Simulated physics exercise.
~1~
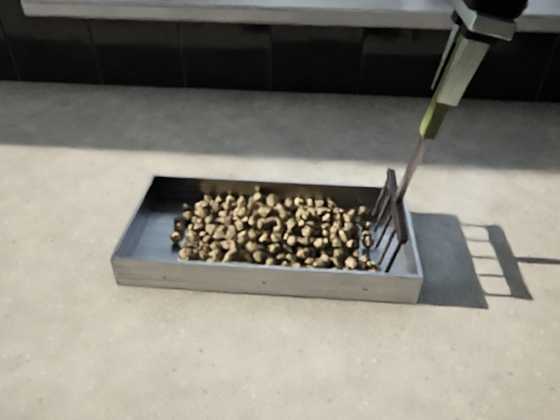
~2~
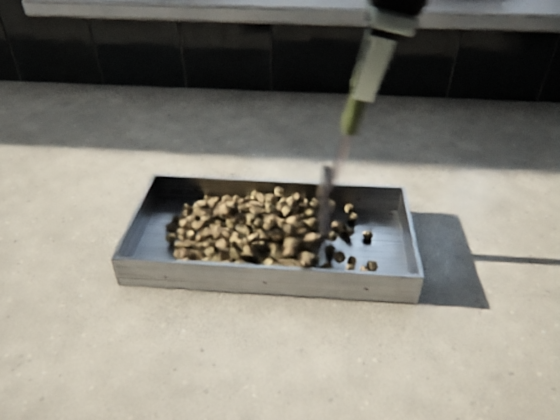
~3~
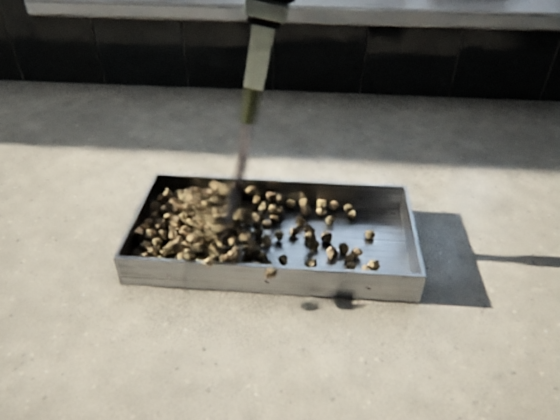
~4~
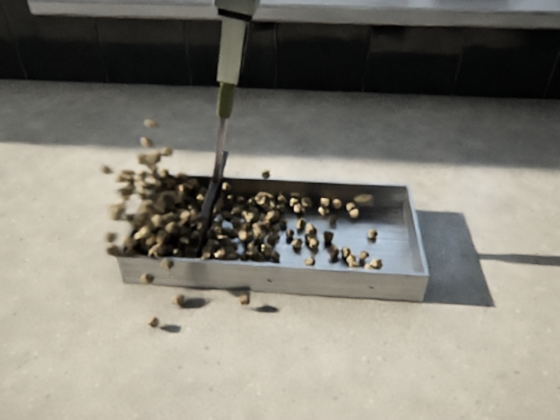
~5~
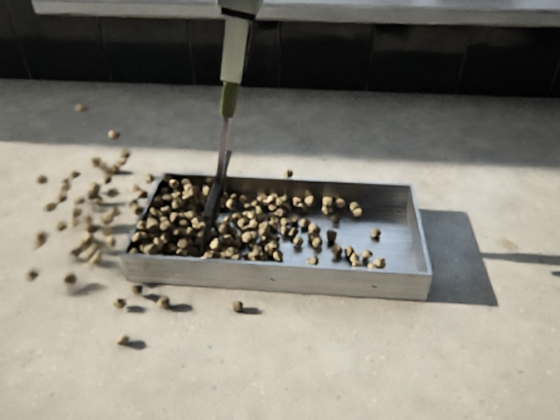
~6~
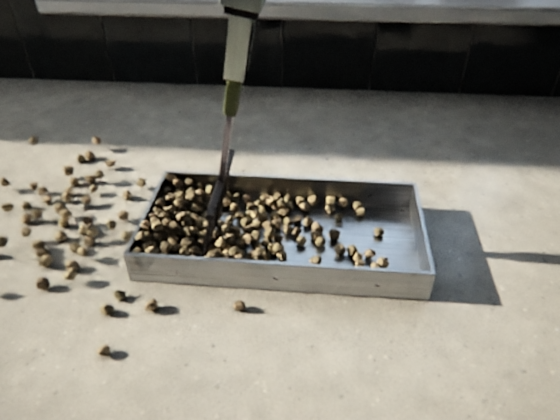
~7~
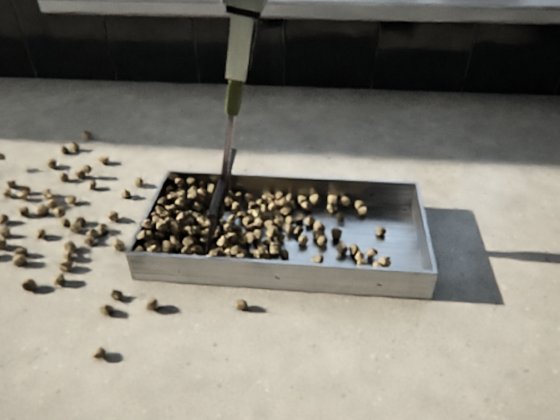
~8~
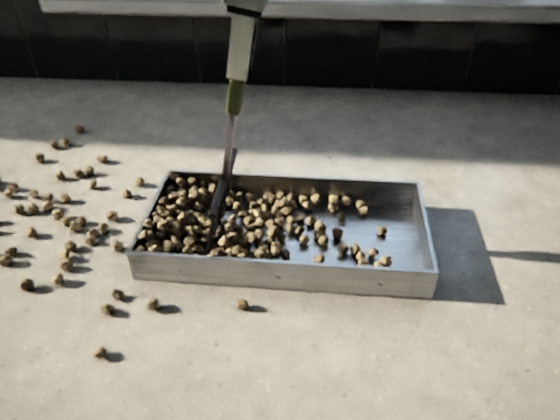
The footage shows a robot-held fork sweeping small pebbles leftward through a shallow metal tray, piling them up and flinging some over the left end. The fork then stops in the heap, with most pebbles still in the tray and others scattered on the surface outside.
